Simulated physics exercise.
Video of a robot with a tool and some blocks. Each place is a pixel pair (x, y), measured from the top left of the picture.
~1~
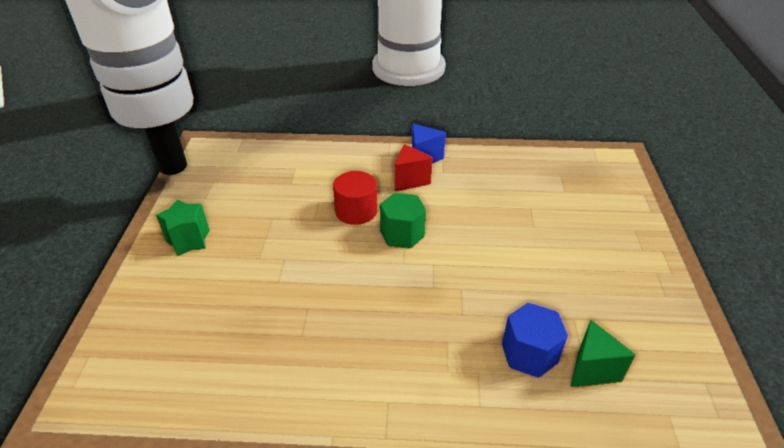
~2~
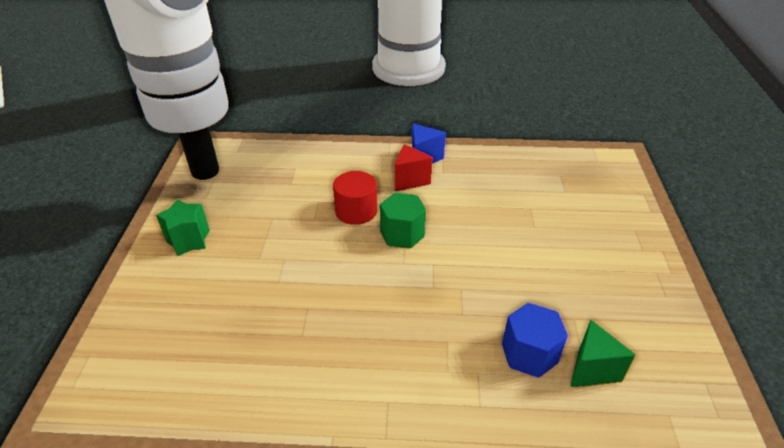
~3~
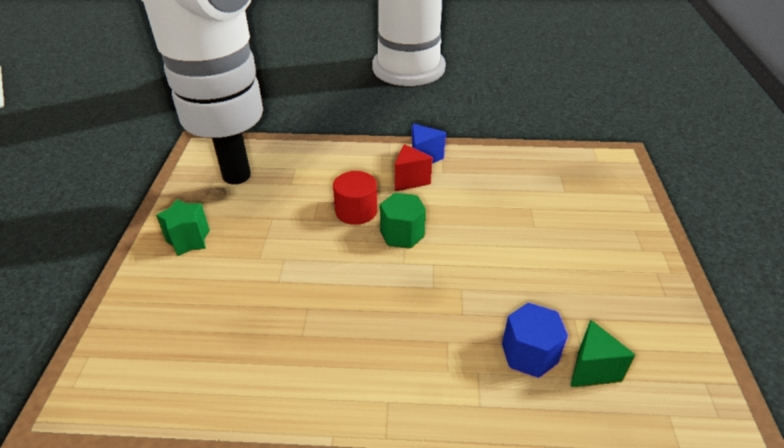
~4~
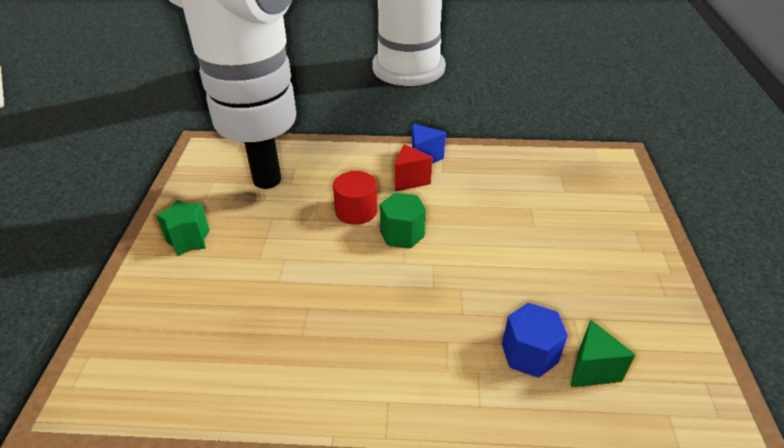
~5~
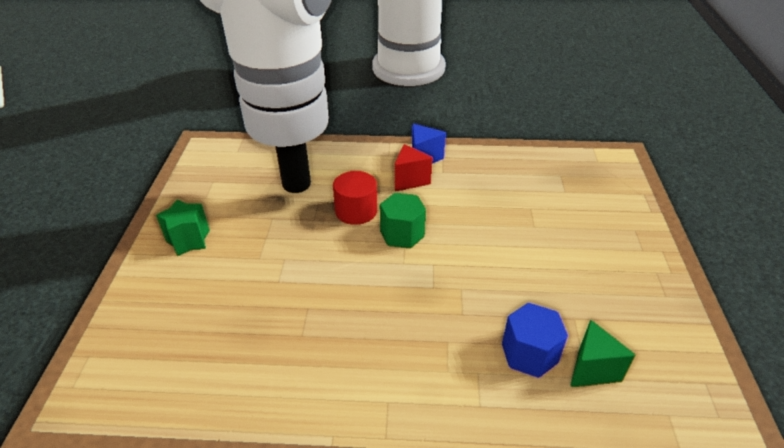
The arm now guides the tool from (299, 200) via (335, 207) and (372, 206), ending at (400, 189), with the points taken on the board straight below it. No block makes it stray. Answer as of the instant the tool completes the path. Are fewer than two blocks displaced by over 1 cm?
Going by the path, no.
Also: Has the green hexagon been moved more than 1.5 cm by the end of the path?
Yes, that is how it ends up.
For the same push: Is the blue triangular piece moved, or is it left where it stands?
That block will leave its spot.
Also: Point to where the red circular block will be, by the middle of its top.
Its top middle will sit at (414, 186).
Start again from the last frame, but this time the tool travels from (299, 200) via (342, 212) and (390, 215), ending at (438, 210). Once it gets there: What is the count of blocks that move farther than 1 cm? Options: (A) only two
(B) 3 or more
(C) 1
The one that fits is A, only two.
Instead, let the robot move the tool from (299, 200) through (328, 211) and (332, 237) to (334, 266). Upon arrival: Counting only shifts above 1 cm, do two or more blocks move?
That would be a no.
What follows on the original path. One third of the way, tool at (334, 192); red circular block at (368, 185).
Two thirds of the way, tool at (372, 191); red circular block at (406, 187); green hexagon at (422, 214), turned 35° clockwise.
At the end, tool at (401, 175); red circular block at (414, 186); green hexagon at (422, 214), turned 35° clockwise; red triangular piece at (423, 146); blue triangular piece at (431, 126).
